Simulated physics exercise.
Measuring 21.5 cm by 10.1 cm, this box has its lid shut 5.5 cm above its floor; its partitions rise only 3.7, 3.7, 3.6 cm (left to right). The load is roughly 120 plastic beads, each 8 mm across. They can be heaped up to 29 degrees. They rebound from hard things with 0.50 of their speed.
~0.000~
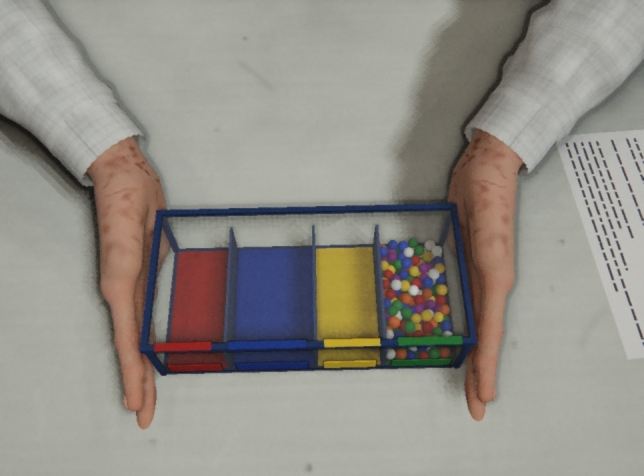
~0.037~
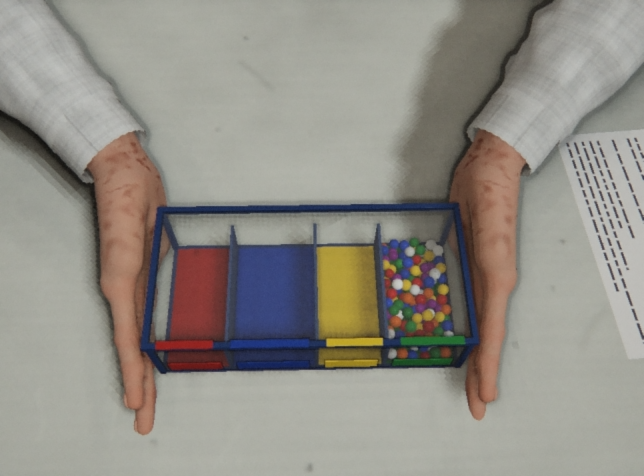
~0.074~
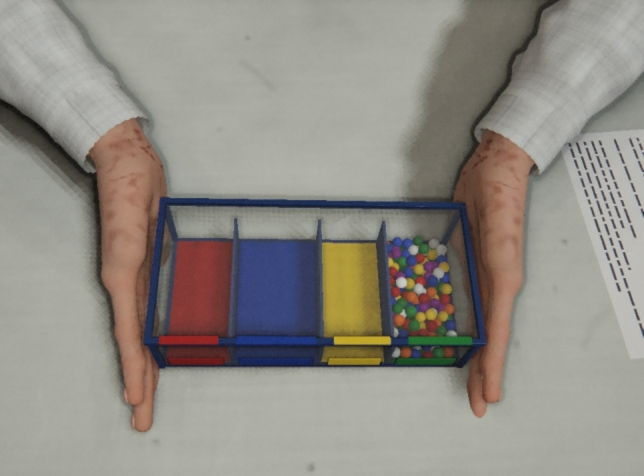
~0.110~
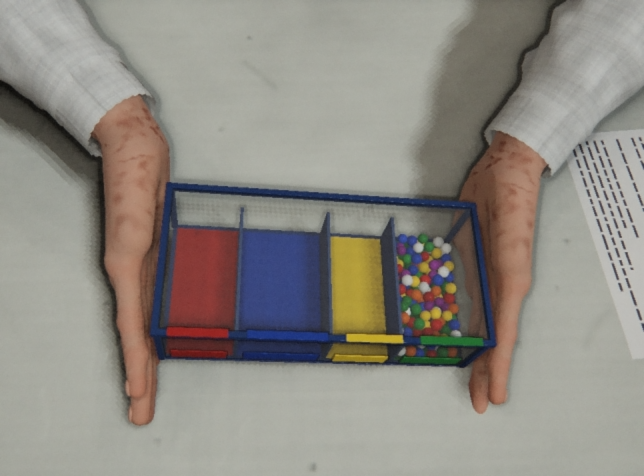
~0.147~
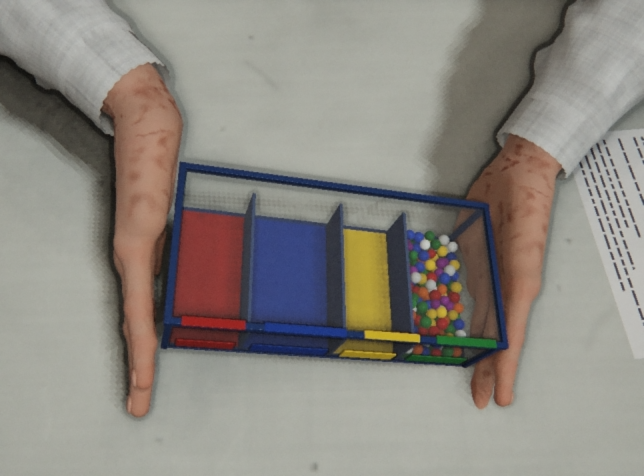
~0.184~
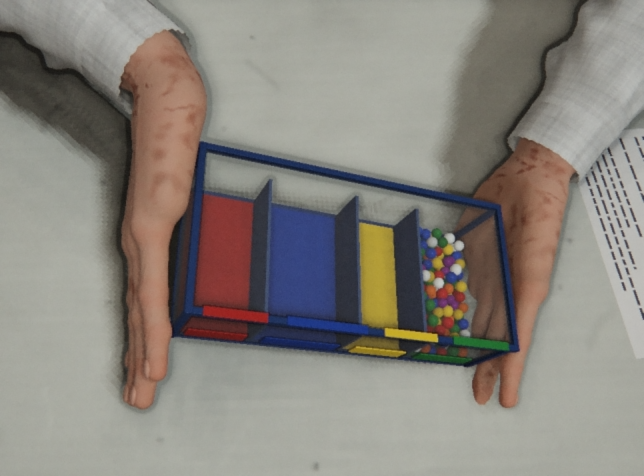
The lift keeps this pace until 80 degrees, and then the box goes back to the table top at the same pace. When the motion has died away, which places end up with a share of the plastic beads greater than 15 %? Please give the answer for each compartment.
Red - no; blue - no; green - yes; yellow - no.
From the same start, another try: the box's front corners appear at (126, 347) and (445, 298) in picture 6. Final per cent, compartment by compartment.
Red = 5 %, blue = 25 %, green = 45 %, yellow = 25 %.
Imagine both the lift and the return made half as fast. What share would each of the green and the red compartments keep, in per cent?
Per cent held - green: 100, red: 0.
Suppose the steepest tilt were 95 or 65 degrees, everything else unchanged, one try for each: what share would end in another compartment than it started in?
Some 0 and 0 per cent.
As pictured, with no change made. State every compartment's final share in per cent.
The red one gets 0, the blue one 0, the green one 100 and the yellow one 0.
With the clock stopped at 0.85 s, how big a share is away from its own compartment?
Some 0 percent.
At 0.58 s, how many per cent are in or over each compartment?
Red = 0, blue = 0, green = 100, yellow = 0 (percent).
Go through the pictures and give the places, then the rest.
Box tilt 0 degrees, front corners at (147, 346) and (470, 339); green 100 %, in the first picture.
Box tilt 1 degrees, front corners at (148, 344) and (472, 339), in the second picture.
Box tilt 4 degrees, front corners at (151, 339) and (479, 339), lowest corner right front, in the third picture.
Box tilt 10 degrees, front corners at (158, 330) and (489, 341), lowest corner right front, in the fourth picture.
Box tilt 17 degrees, front corners at (171, 318) and (501, 343), lowest corner right front, in the fifth picture.
Box tilt 24 degrees, front corners at (192, 308) and (512, 346), lowest corner right front; green 100 %. The box's pace is about 195 degrees a second, in the sixth picture.
After 0.58 s, tilt 78 degrees; green 100 %.
After 0.85 s, tilt 30 degrees; green 100 %.
After 1.22 s, tilt 0 degrees; green 100 %.
In the end, at 1.7 s, red 0 %, blue 0 %, green 100 %, yellow 0 %.
